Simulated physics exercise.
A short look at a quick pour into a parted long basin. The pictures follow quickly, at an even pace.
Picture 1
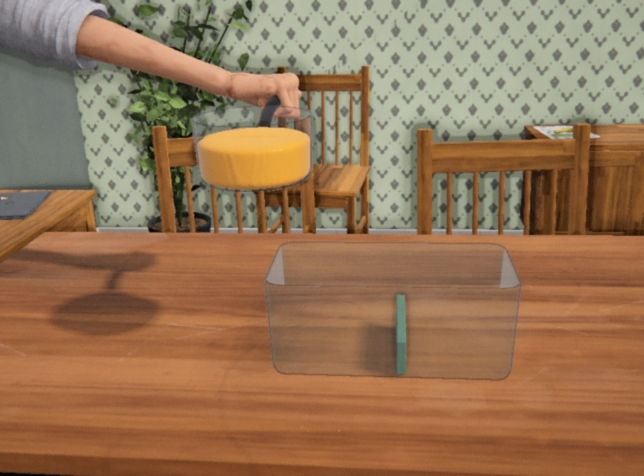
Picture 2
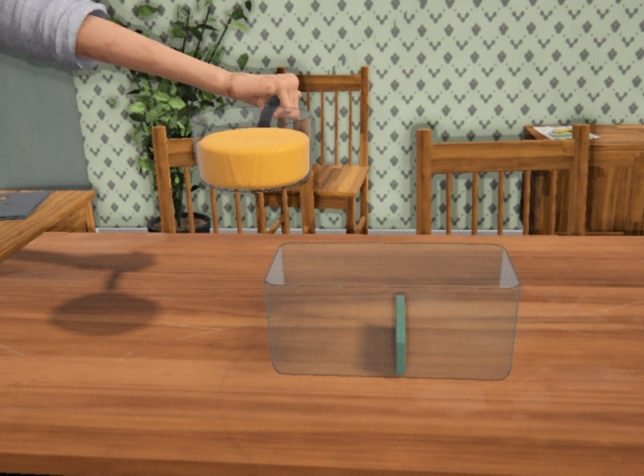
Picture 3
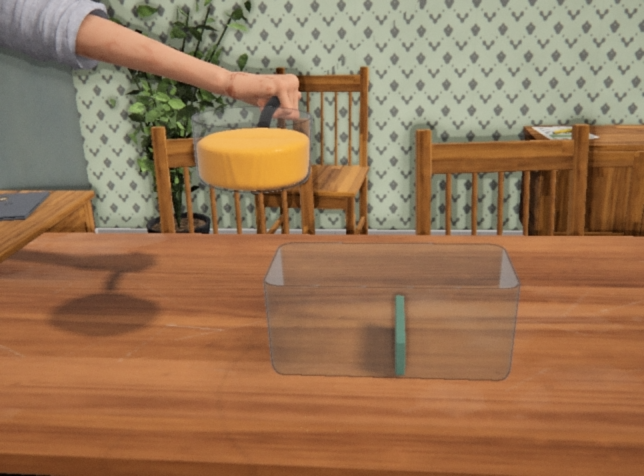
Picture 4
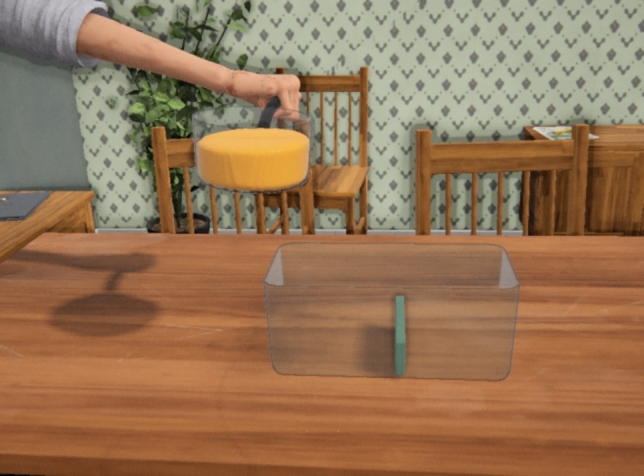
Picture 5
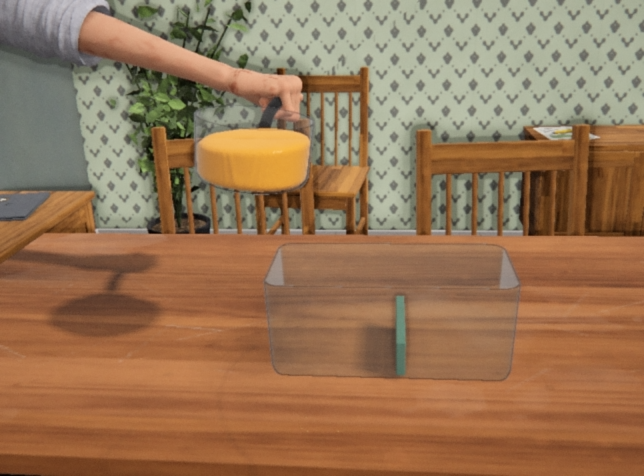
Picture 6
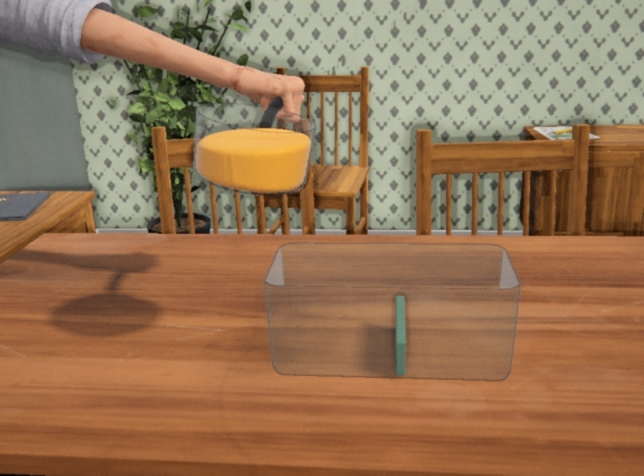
In a dining room with patterned wallpaper and wooden chairs, a hand holds a clear jug of orange liquid above the left side of a table, near a clear basin with a green divider. The jug stays still at first, then tilts very slightly to the right, the liquid remaining inside.
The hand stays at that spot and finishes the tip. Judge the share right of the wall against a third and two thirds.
It comes to not even a third.
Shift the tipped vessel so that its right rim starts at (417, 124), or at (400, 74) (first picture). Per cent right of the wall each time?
Near 95 % and 95 %.
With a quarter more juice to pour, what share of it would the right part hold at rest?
Some 10 per cent.
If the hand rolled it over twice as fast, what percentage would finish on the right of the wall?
Some 10 per cent.
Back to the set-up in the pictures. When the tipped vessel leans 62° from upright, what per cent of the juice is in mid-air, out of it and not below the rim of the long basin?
Some 25 per cent.
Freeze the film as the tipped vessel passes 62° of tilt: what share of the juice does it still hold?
It comes to 70 per cent or so.
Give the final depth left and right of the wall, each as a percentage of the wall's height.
Left: 70 %. Right: 0 %.
A moment on, the tilt is 62° and 70 per cent is still to pour, 4 is left of the wall and 0 right of it.
Next, the tilt is 98° and 14 per cent is still to pour, 71 is left of the wall and 1 right of it.
Then the tilt is 107° and 0 per cent is still to pour, 95 is left of the wall and 3 right of it.
Later the tilt is 107° and 0 per cent is still to pour, 96 is left of the wall and 3 right of it.
At rest 96 per cent lies left of the wall, 3 right of it and 1 outside.
